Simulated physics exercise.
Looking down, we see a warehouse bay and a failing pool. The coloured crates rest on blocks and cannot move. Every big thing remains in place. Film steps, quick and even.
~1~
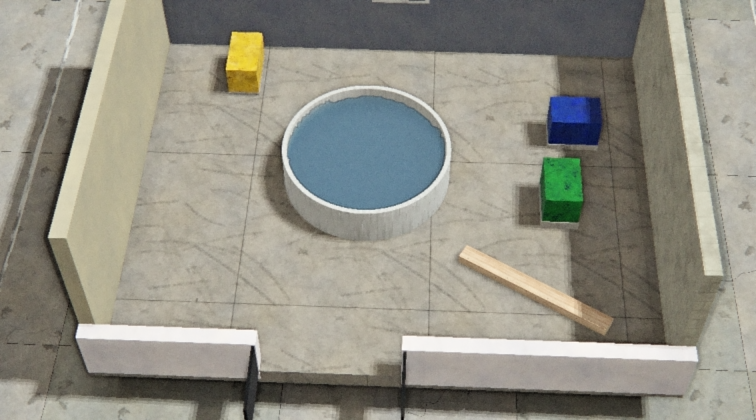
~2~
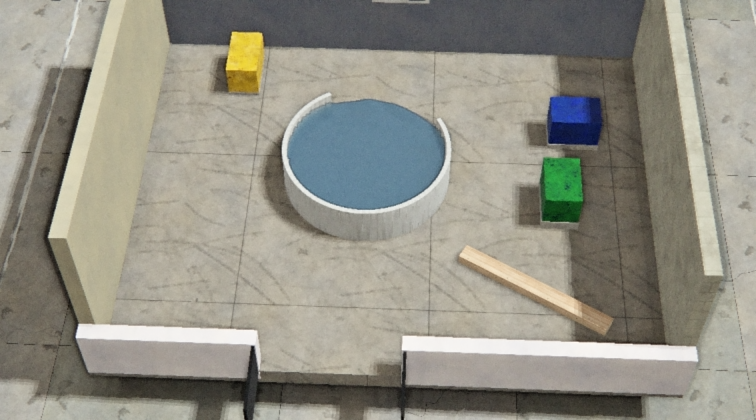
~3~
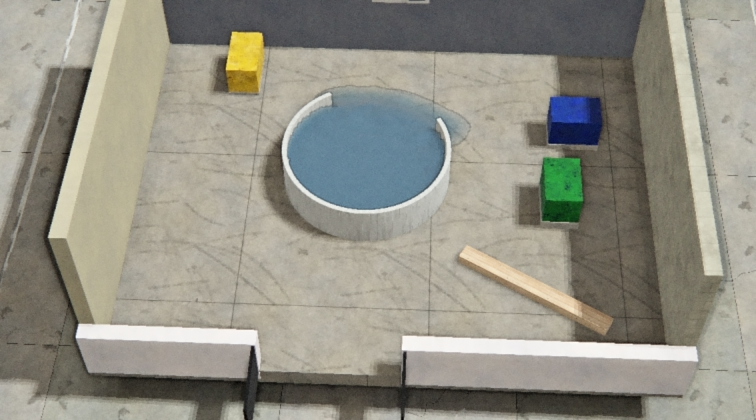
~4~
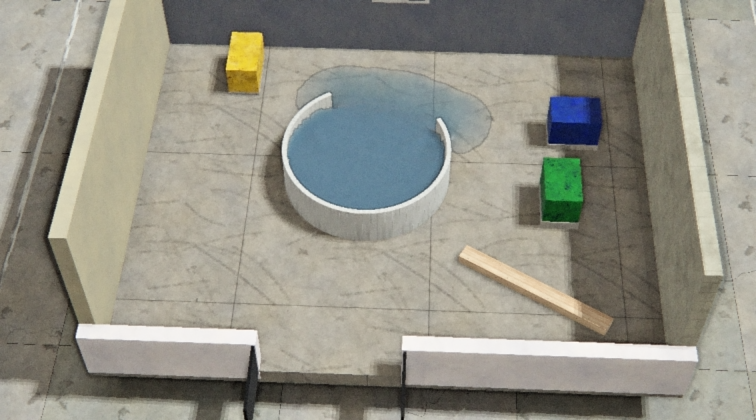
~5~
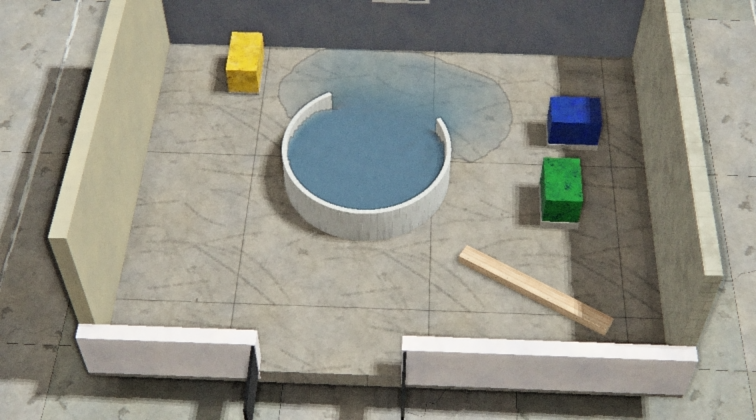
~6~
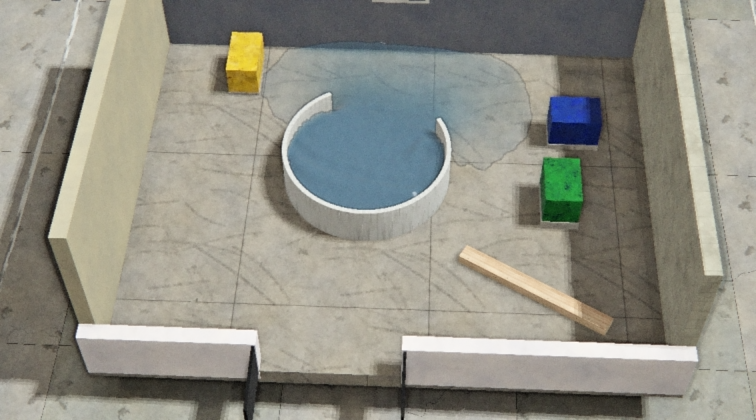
At the start, still water fills a round white pool in a walled warehouse bay, with yellow, blue and green blocks and a wooden plank around it. Then the far side of the wall opens, and water pours through the gap, spreading over the floor toward the back wall and blue block.
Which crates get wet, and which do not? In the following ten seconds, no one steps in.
Crate by crate: The yellow crate does, the green crate does not, the blue crate does.
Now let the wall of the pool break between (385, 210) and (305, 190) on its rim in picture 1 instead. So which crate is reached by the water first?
I'd go with the yellow one.
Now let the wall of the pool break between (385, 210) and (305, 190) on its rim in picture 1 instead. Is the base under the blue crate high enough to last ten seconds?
I'd bet blue stays clear.
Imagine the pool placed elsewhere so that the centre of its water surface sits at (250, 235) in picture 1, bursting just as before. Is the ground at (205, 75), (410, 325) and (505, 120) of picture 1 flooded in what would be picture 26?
Results in order - swamped, left untouched, swamped.
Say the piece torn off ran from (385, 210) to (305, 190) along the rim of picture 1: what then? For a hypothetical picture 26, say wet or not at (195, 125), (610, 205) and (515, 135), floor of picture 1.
Place one: Spared by the leak. Place two: Spared by the leak. Place three: Spared by the leak.
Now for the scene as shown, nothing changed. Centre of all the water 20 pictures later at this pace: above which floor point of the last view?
The spot I would choose is (419, 116).
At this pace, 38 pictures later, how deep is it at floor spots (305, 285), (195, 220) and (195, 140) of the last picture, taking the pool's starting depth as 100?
Respectively 2, 8 and 6 per cent.
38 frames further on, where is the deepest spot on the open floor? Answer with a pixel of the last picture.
Roughly at pixel (661, 361).
A moment on, water covers 20 % of the floor; the yellow crate water round its plinth, the green crate not reached, the blue crate water round its plinth.
Next, water covers 25 % of the floor; the yellow crate water round its plinth, the green crate not reached, the blue crate water round its plinth.
Then, water covers 45 % of the floor; the yellow crate water round its plinth, the green crate water round its plinth, the blue crate water round its plinth.
Later, water covers 80 % of the floor; the yellow crate water round its plinth, the green crate water round its plinth, the blue crate water round its plinth.
In the end, water covers 100 % of the floor; the yellow crate was topped, the green crate stayed above the water, the blue crate was topped.
